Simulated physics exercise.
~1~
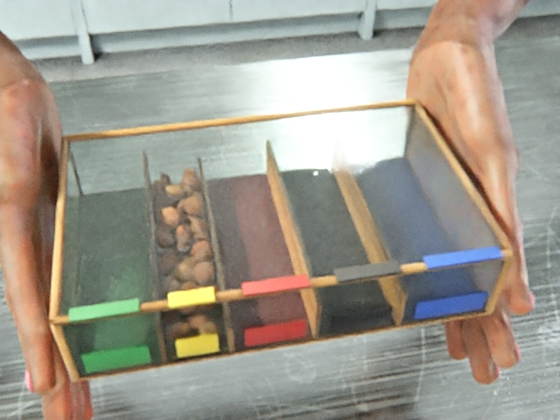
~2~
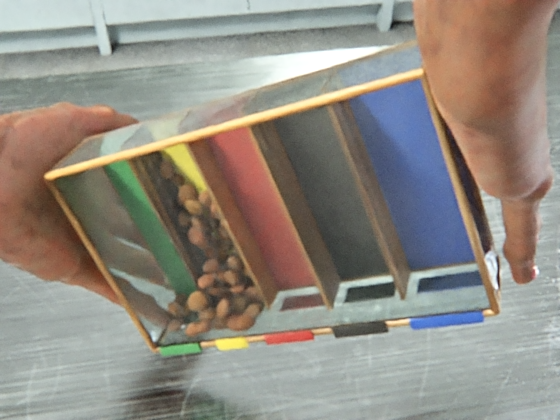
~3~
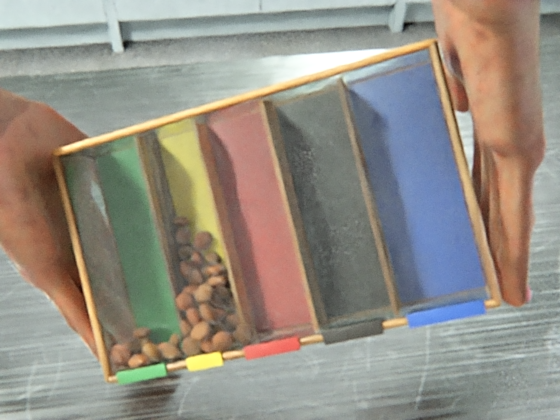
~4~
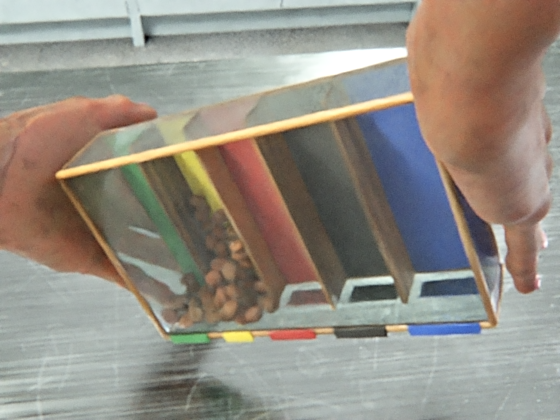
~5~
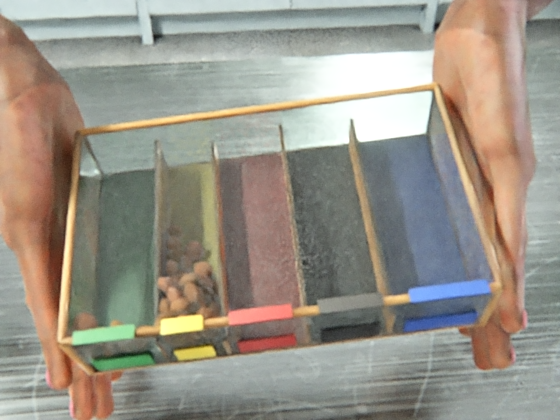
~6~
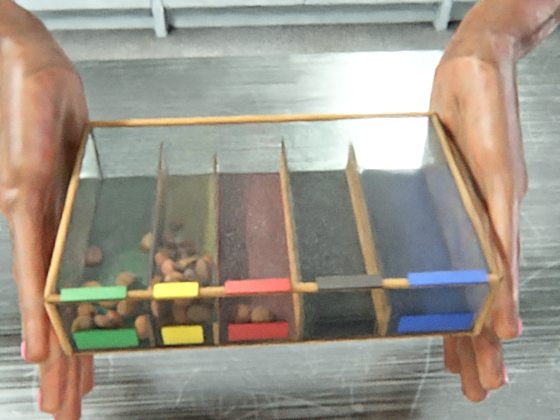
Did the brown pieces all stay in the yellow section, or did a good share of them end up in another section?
A good share of them ended up in the green section, though the yellow one still held the most. Only a few landed in red, and the black and blue sections stayed empty.
Small brown pieces tumbled about inside a clear-lidded box as two hands tipped it steeply, eased it back, tipped it again and brought it level. Most ended in the yellow section, with some in green, a few in red, and none in black or blue.
